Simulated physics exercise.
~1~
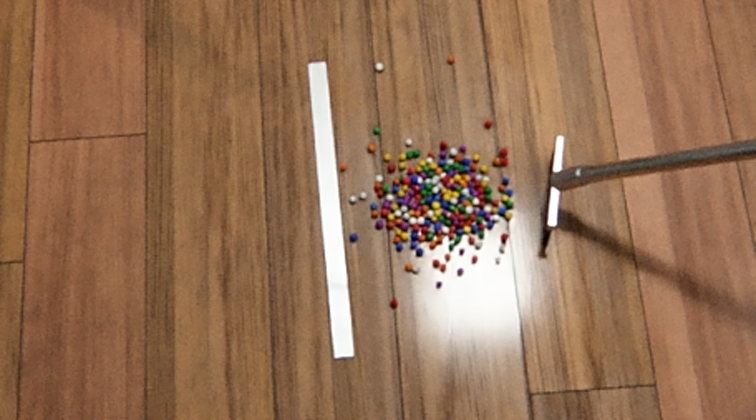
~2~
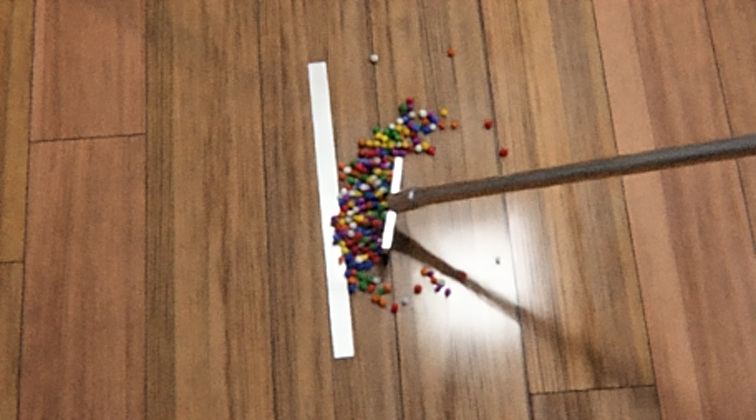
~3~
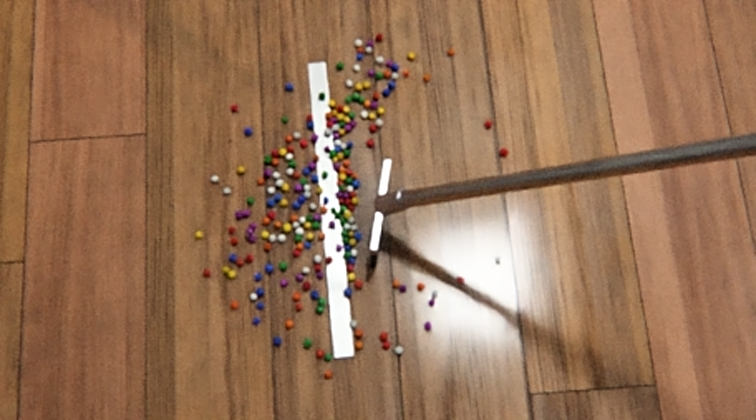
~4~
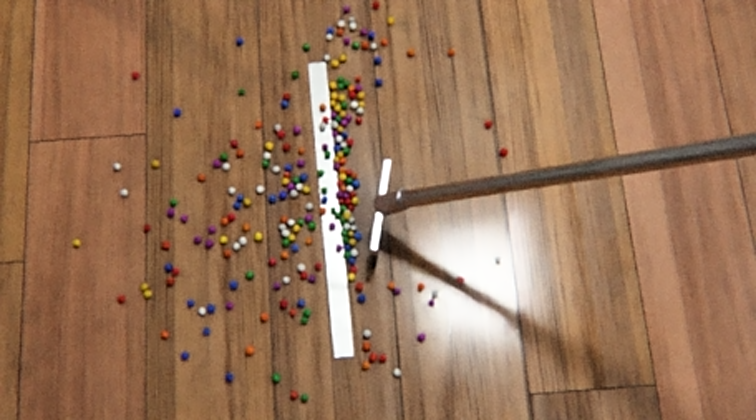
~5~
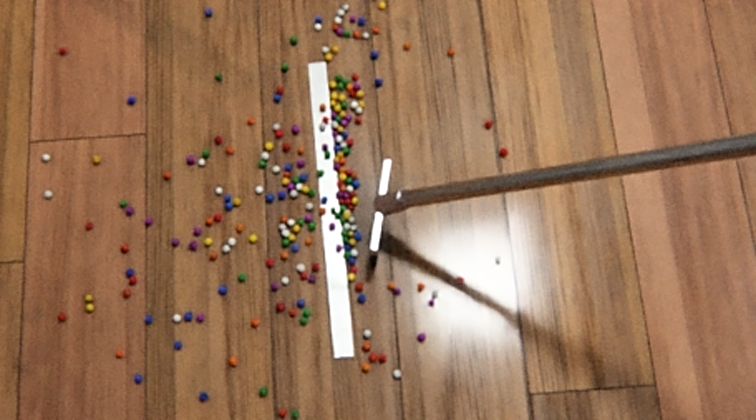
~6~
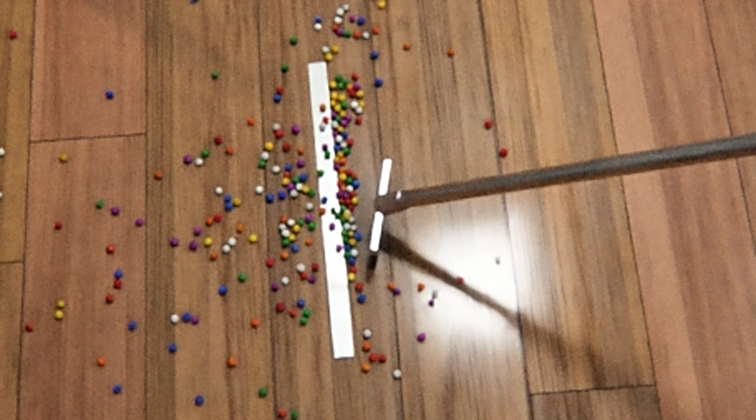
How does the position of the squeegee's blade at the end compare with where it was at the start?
At the start the blade was off to the right of the bead pile, well away from the white strip. By the end it was farther left, resting a short gap to the right of the strip.
